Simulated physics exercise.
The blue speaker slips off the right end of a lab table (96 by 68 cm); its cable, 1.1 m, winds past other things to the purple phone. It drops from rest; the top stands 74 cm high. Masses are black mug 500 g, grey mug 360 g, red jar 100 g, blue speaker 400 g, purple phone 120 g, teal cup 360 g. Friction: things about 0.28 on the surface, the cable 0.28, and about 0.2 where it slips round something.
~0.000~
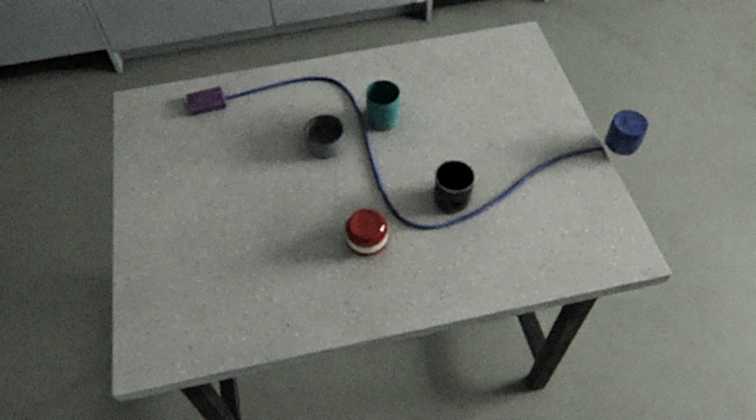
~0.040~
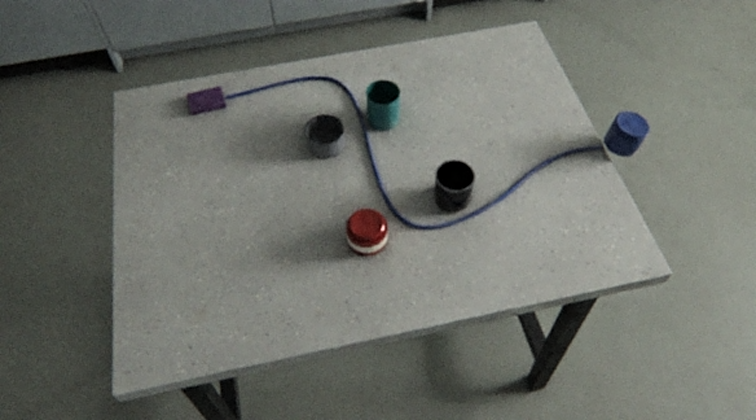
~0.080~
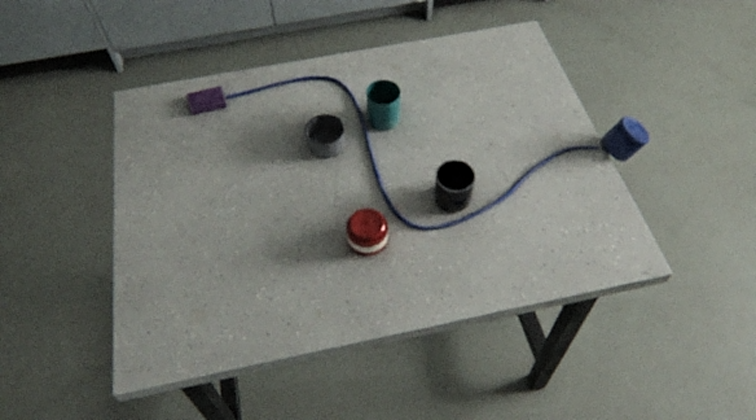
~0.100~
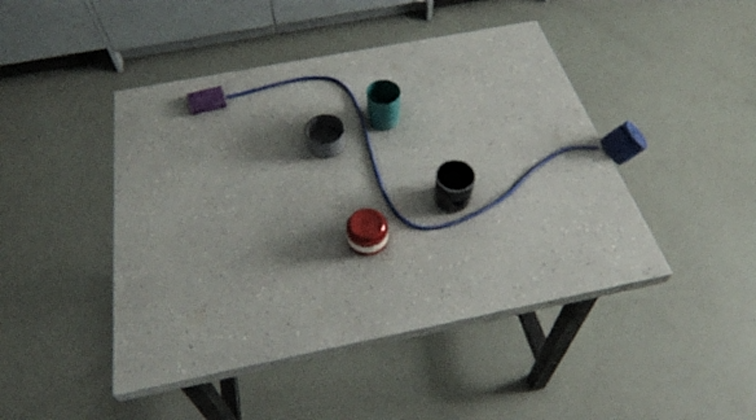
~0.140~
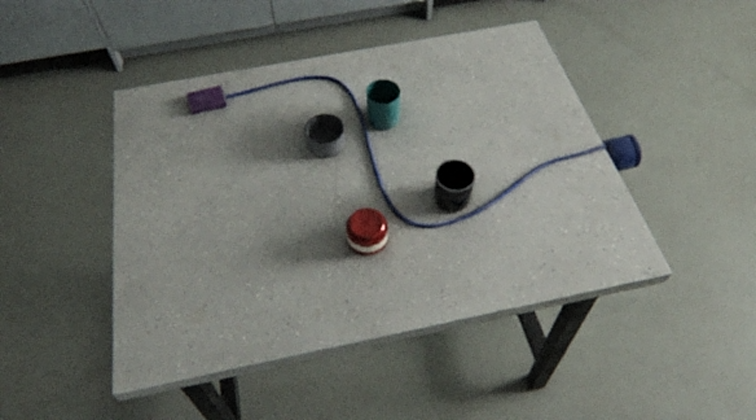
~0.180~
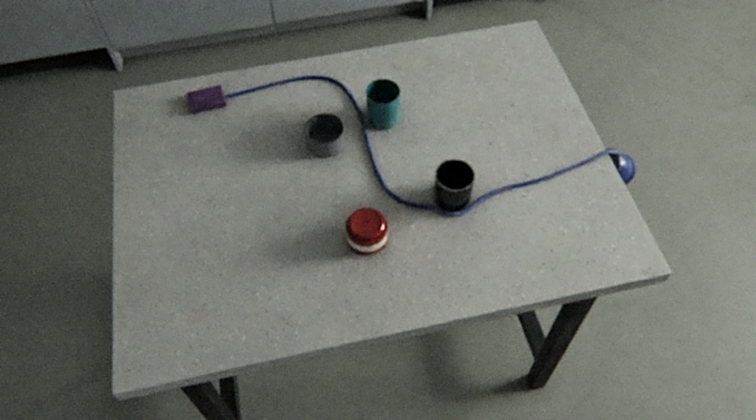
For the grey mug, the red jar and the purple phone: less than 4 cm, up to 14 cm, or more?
Result: Grey mug shifts a middling way, red jar stays in the low band, purple phone reaches the top band.
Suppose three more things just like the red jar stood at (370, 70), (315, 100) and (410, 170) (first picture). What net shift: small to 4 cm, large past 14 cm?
In turn: Small, large, middling.
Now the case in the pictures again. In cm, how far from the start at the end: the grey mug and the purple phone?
Grey mug 8 cm, purple phone 50 cm.
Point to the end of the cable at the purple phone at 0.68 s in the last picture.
At about (382, 150).
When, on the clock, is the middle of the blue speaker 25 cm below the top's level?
About: 0.30 s.
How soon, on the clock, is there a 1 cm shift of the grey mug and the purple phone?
About: Grey mug 0.44 s, purple phone 0.30 s.
At 0.4 s, the cable's tail end at (308, 137); purple phone 21 cm off its start, grey mug 1 cm off its start, blue speaker over the edge.
At 0.7 s, the cable's tail end at (382, 150); purple phone 36 cm off its start, grey mug 8 cm off its start, black mug 13 cm off its start.
At 0.9 s, the cable's tail end at (450, 178); purple phone 50 cm off its start at (430, 171), grey mug 8 cm off its start at (345, 155), black mug 14 cm off its start at (479, 120).
At 1.2 s, the cable's tail end at (460, 180); purple phone 52 cm off its start, grey mug 8 cm off its start, black mug 14 cm off its start.
At 2.4 s, the cable's tail end at (460, 180); purple phone 52 cm off its start at (439, 174), grey mug 8 cm off its start at (345, 155), red jar 0 cm off its start at (367, 222), black mug 14 cm off its start at (479, 120).
